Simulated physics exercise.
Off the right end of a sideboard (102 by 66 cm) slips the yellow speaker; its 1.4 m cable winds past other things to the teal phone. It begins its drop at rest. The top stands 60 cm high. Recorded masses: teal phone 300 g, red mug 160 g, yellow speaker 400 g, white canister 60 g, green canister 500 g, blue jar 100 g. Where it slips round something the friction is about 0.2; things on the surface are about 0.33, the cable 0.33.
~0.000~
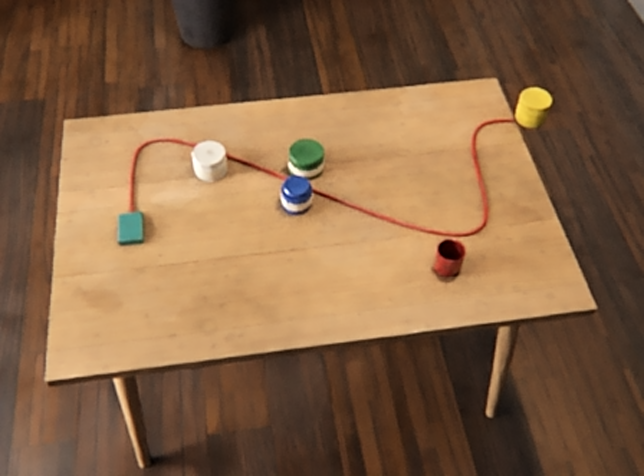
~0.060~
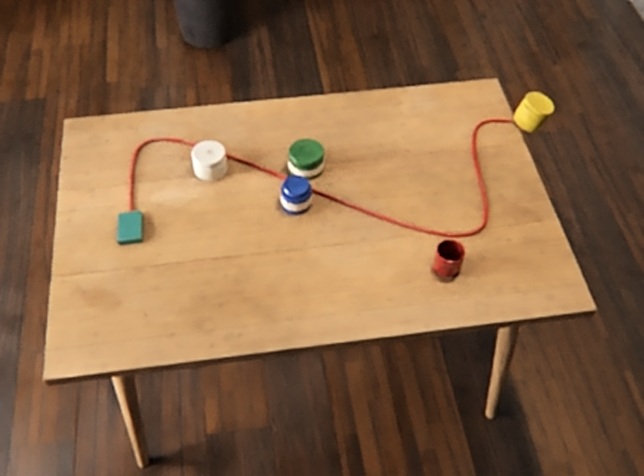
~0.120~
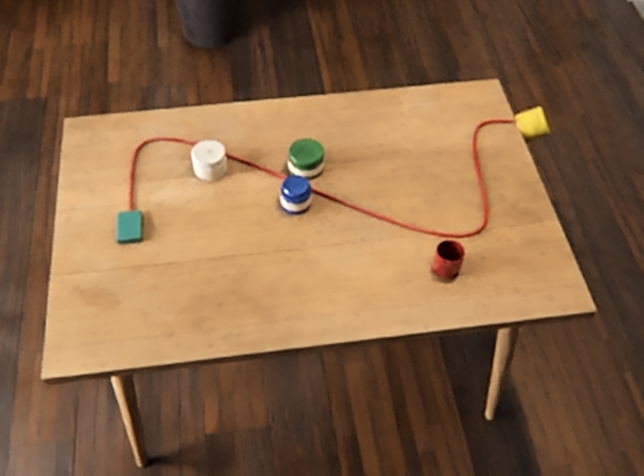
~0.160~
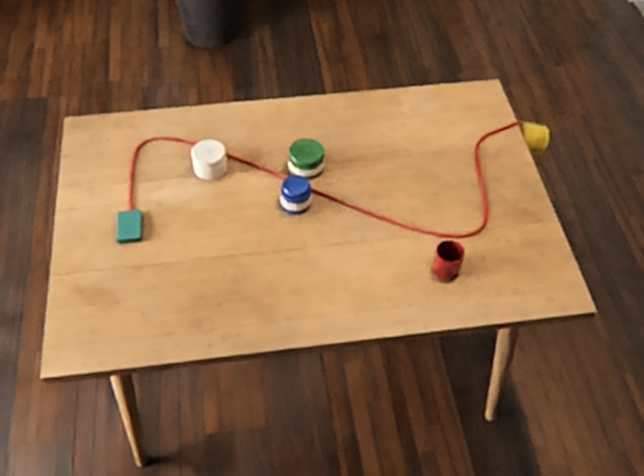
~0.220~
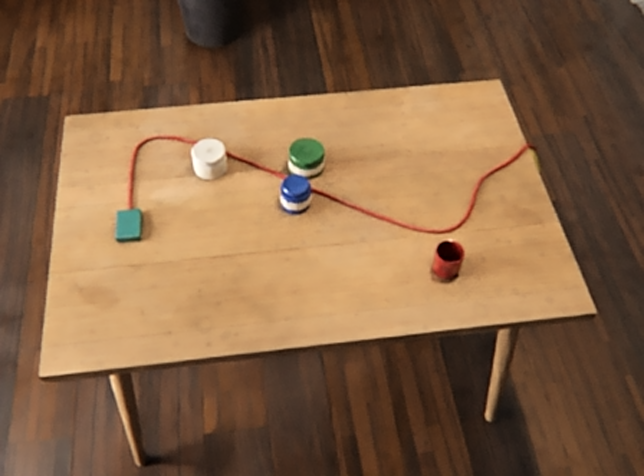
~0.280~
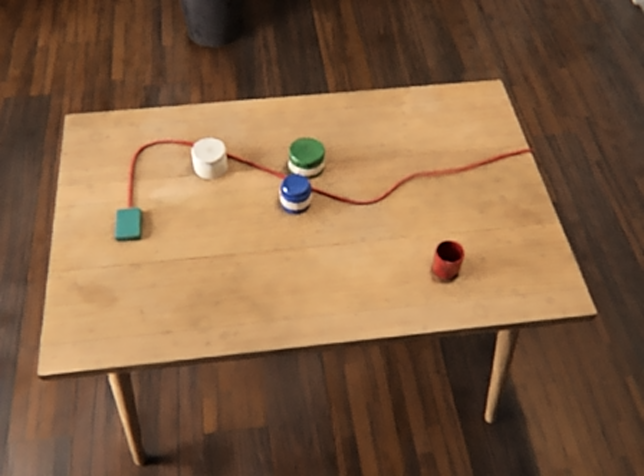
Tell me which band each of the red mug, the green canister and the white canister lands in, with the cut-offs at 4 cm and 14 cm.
As I see it, the red mug changes place very little. The green canister changes place very little. The white canister changes place a lot.
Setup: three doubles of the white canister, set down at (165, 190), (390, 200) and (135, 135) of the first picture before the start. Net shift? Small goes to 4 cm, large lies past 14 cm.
Going one by one, I'd say a long shift, then a long shift, then a short shift.
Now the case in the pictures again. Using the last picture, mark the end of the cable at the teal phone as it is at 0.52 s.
(166, 210) or thereabouts.
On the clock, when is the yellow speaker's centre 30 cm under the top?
It happens at 0.30 seconds on the clock.
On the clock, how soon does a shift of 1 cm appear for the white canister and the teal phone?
Times: White canister = 0.38 s, teal phone = 0.42 s.
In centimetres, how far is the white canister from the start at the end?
No figure to give - the white canister goes over the edge.
At 0.5 s, the cable's tail end at (166, 210); white canister 30 cm off its start, teal phone 4 cm off its start, yellow speaker over the edge.
At 0.7 s, the cable's tail end at (169, 210); white canister over the edge, teal phone 5 cm off its start, yellow speaker over the edge.
At 1.0 s, the cable's tail end at (169, 210); white canister over the edge, teal phone 5 cm off its start at (150, 214), yellow speaker over the edge.
At 1.2 s, the cable's tail end at (169, 210); white canister over the edge, teal phone 5 cm off its start, yellow speaker over the edge.
At 2.4 s, the cable's tail end at (169, 210); white canister over the edge, green canister 0 cm off its start at (307, 149), red mug 0 cm off its start at (450, 252), teal phone 5 cm off its start at (150, 214).
